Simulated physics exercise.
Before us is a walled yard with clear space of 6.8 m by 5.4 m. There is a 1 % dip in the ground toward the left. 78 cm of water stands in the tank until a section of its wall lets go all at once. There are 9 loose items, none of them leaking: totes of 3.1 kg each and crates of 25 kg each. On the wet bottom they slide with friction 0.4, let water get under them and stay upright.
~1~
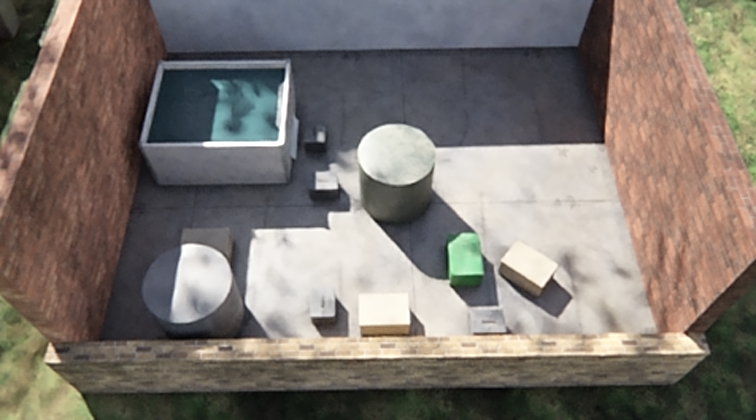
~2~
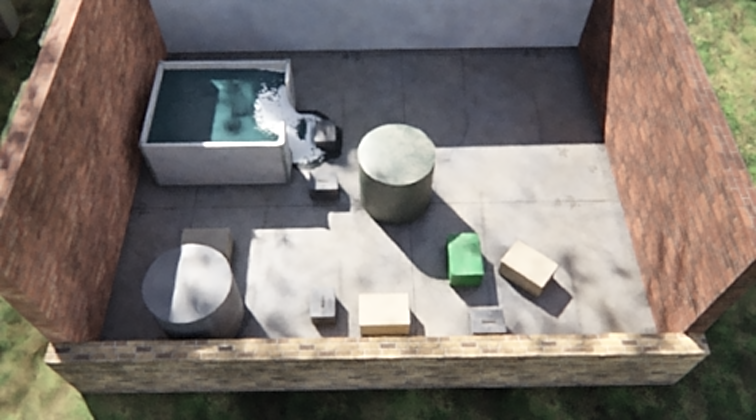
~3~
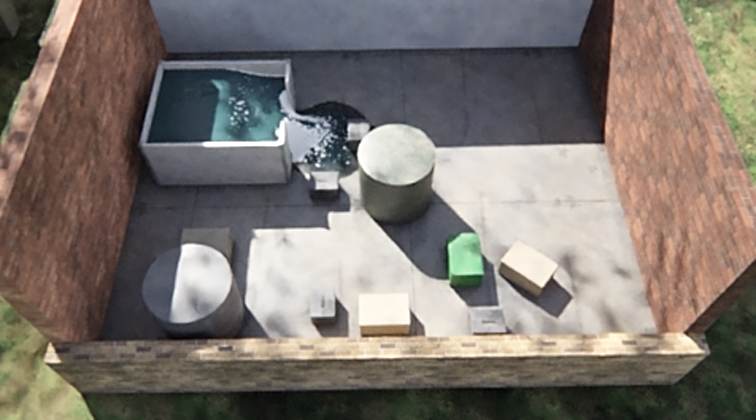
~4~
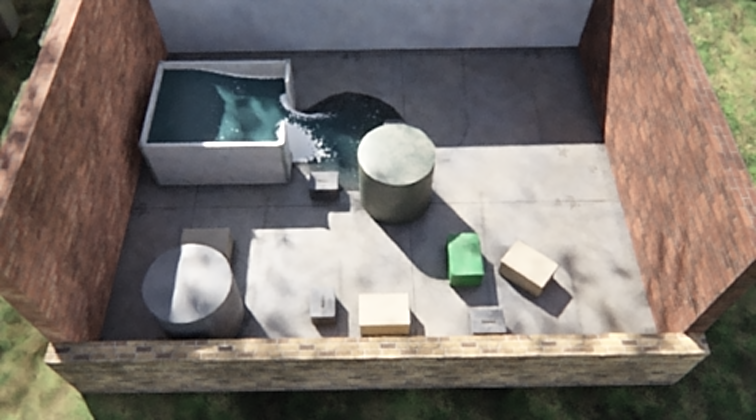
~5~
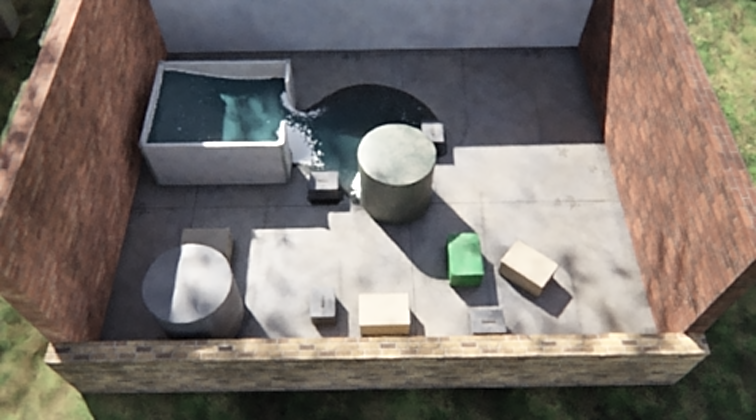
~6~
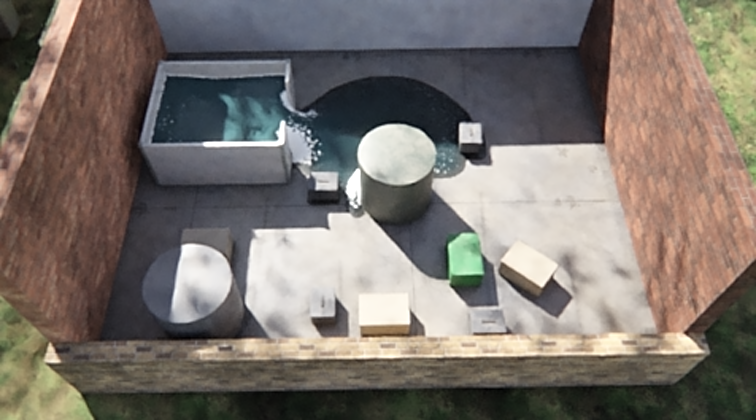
A walled yard of grey paving with brick sides is seen from high above by a still camera. A white-walled tank of teal water stands at upper left, a large grey cylinder near the centre, another at lower left, with a green crate right of centre and tan and grey boxes around. Water gushes from the tank's right side, pushes one small grey box rightward behind the central cylinder, and spreads across the paving in a dark, rounded pool.
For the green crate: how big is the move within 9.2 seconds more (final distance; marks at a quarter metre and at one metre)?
Result: Near the start.
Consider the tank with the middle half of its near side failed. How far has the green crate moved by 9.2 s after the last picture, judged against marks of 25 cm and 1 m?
In that case the green crate ends far away.
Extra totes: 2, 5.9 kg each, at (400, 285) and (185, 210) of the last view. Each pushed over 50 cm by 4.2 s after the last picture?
As asked, in order: Shy of the mark; shy of the mark.
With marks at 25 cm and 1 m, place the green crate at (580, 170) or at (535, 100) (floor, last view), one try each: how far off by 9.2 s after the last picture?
I'd expect that it gets borne away first and gets borne away second.
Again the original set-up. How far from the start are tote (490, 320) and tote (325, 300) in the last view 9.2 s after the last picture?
Respectively: 400 cm / 300 cm.
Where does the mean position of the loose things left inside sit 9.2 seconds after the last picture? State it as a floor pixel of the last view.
(278, 234).
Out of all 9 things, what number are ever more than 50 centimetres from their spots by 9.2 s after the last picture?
Count: 7.
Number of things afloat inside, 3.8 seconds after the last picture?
At that instant the tally stands at 3.
Then, 1.2 s after the last picture the green crate is near (466, 254), 0.0 m from its start, aground; 1 afloat.
Then, 3.8 s after the last picture the green crate is near (466, 254), 0.0 m from its start, aground; 3 afloat.
Then, 6.2 s after the last picture the green crate is near (466, 254), 0.0 m from its start, aground; 4 afloat.
Then, 9.2 s after the last picture the green crate is near (463, 254), 0.0 m from its start, aground; 5 afloat.
